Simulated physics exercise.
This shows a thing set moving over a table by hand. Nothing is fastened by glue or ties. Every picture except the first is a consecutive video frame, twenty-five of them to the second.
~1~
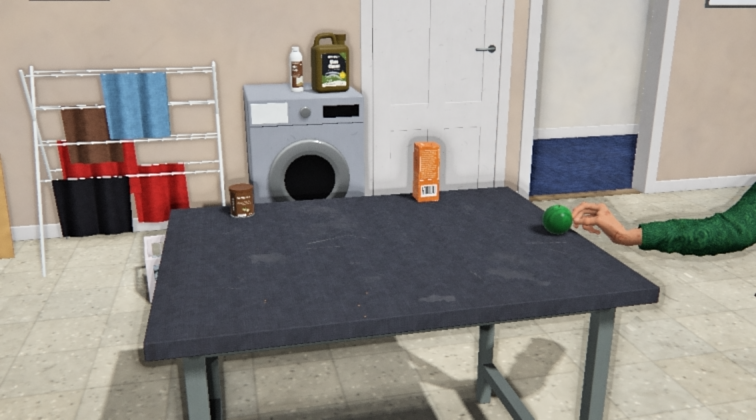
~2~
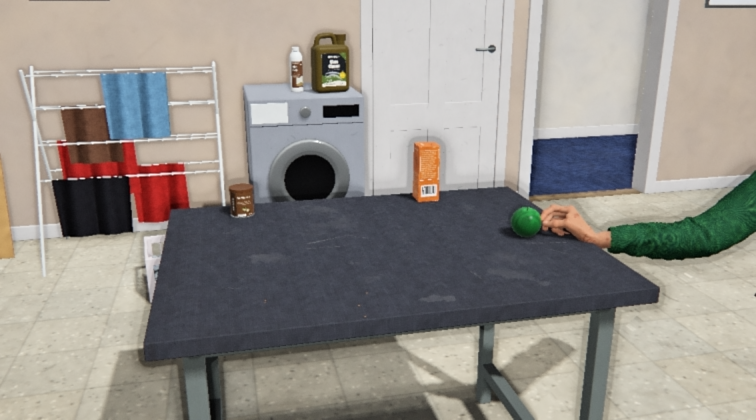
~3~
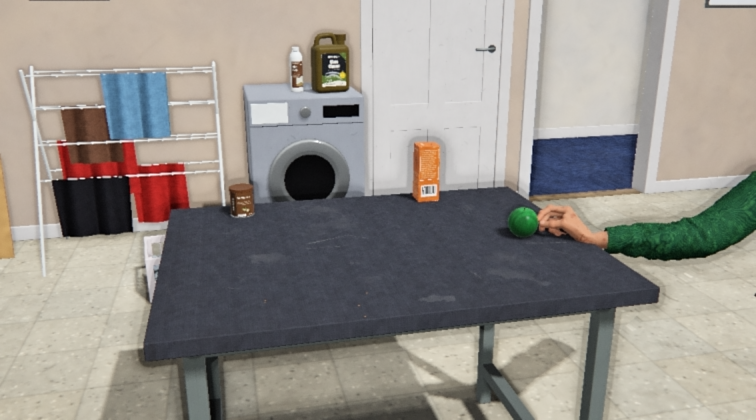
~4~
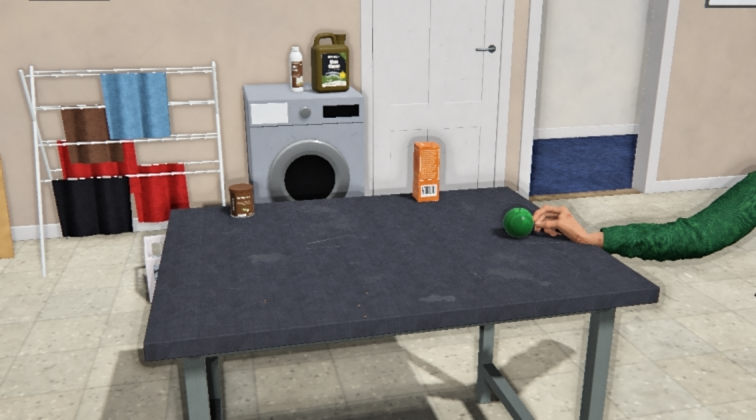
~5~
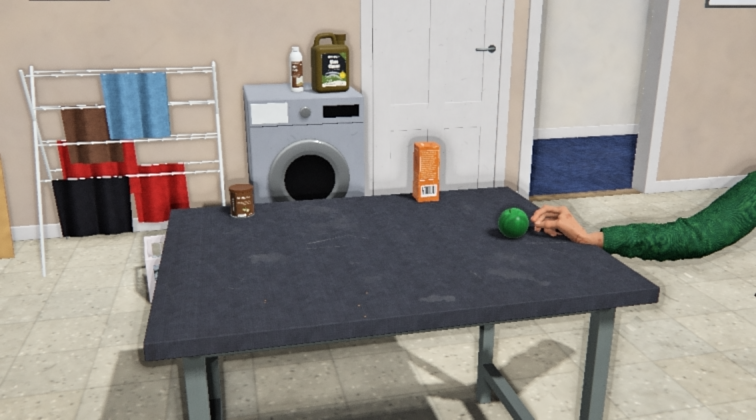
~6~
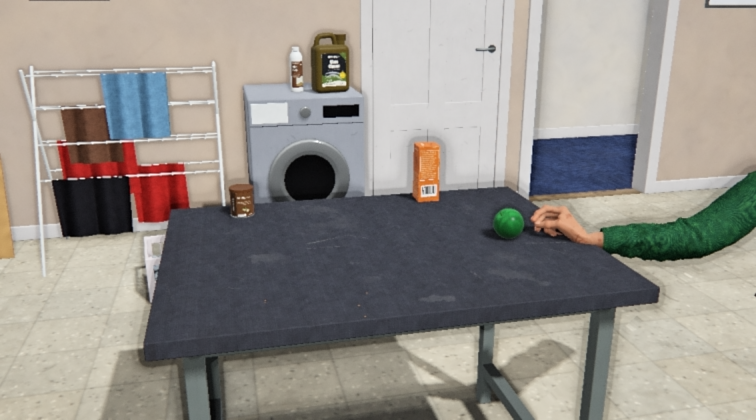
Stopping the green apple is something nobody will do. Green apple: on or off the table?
It does not leave the tabletop.
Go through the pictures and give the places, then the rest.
The first frame shows under the hand; green apple (558, 219).
The second frame shows under the hand; green apple (526, 222).
The third frame shows under the hand; green apple (523, 222).
The fourth frame shows green apple (518, 223).
The fifth frame shows green apple (513, 223).
The sixth frame shows green apple (508, 224) shifted a little.
Then, 0.10 s on from there, green apple shifted about its own width near (497, 225).
Then, 0.30 s on from there, green apple shifted about its own width near (478, 226).
Then, 0.40 s on from there, green apple shifted well along near (471, 227).
Then, 0.70 s on from there, green apple shifted well along near (457, 228).
In the end, moved from the start, green apple. At the end, from the last picture's camera, green apple near (455, 228).
